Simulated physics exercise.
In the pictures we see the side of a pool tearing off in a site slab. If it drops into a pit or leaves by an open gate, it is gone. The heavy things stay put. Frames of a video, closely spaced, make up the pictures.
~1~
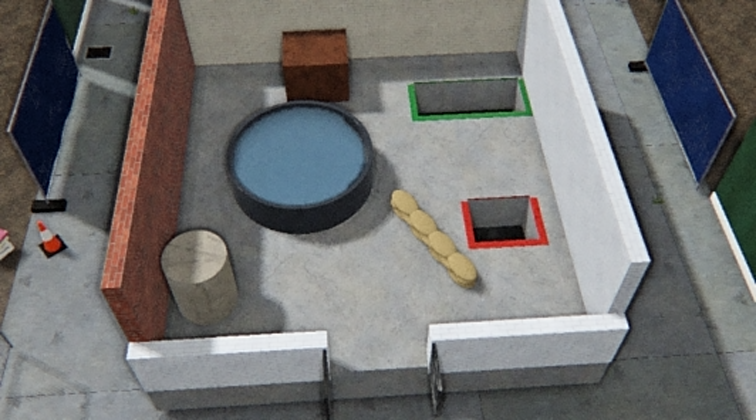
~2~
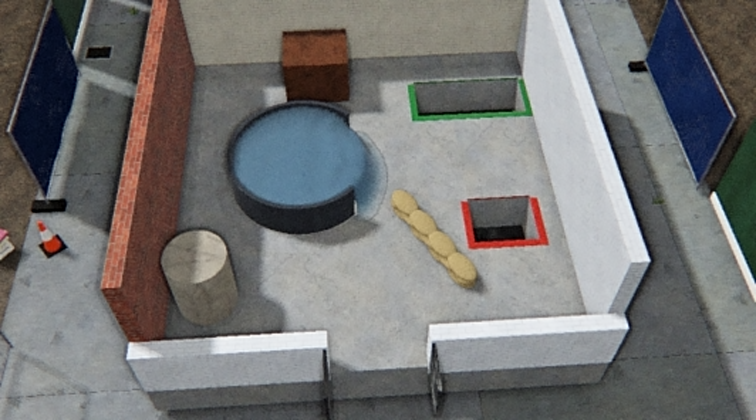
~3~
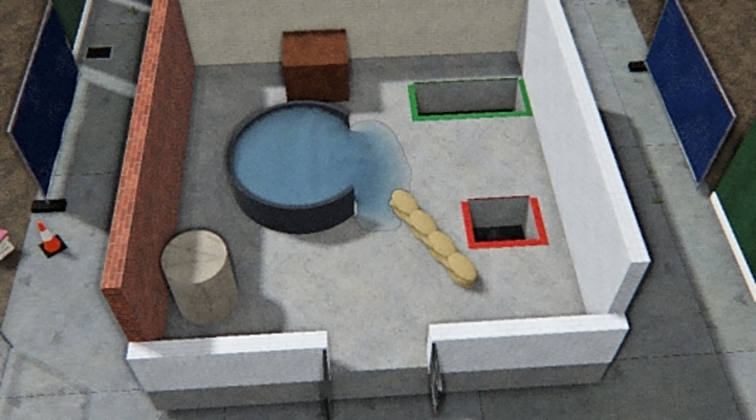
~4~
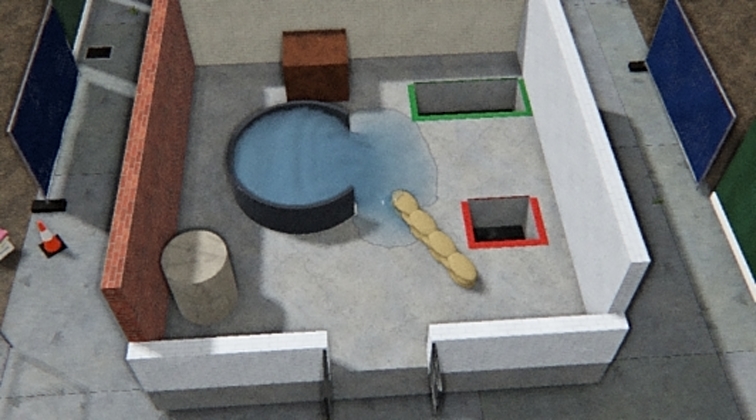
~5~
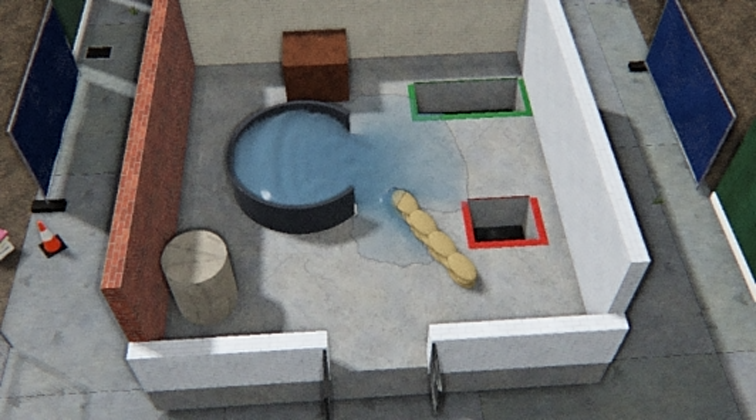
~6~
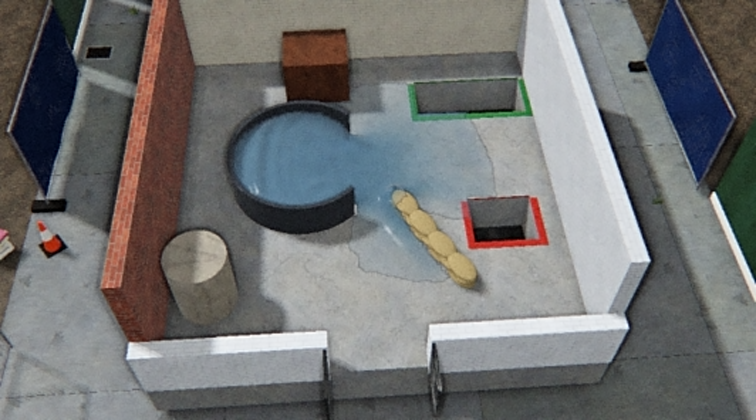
A round pool's right side opens and water spreads across the slab around a sandbag row.
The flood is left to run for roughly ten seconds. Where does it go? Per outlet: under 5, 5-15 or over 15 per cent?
Result: The gate will take at least five but at most fifteen per cent, the green pit will take beyond fifteen per cent, the red pit will take beyond fifteen per cent.
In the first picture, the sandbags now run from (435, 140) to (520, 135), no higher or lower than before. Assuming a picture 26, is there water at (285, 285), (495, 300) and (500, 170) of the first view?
Going through them in order, I'd say not reached, then reached, then reached.
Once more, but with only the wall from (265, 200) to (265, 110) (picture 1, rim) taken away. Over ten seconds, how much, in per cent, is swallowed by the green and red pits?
Per cent: Green 12, red 6.
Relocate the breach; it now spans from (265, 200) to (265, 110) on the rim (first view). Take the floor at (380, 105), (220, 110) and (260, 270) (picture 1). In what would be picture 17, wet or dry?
Spot by spot: Unaffected, then soaked through, then soaked through.
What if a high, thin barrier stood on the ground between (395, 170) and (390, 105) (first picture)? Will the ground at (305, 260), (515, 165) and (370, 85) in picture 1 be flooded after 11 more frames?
Same order as asked - unsoaked, soaked, soaked.
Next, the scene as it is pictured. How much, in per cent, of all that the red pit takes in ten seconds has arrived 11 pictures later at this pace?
Close to 20 %.
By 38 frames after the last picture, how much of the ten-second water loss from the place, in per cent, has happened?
Note - share reached: 80 %.
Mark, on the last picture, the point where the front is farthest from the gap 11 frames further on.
The farthest wet spot is near (562, 342).
A moment on, water covers 35 % of the floor; the gate 0 %, the green pit 3 %, the red pit 2 %.
Next, water covers 40 % of the floor; the gate 1 %, the green pit 10 %, the red pit 5 %.
Then, water covers 40 % of the floor; the gate 4 %, the green pit 22 %, the red pit 11 %.
Later, water covers 40 % of the floor; the gate 7 %, the green pit 33 %, the red pit 19 %.
In the end, water covers 50 % of the floor; the gate 10 %, the green pit 38 %, the red pit 26 %.
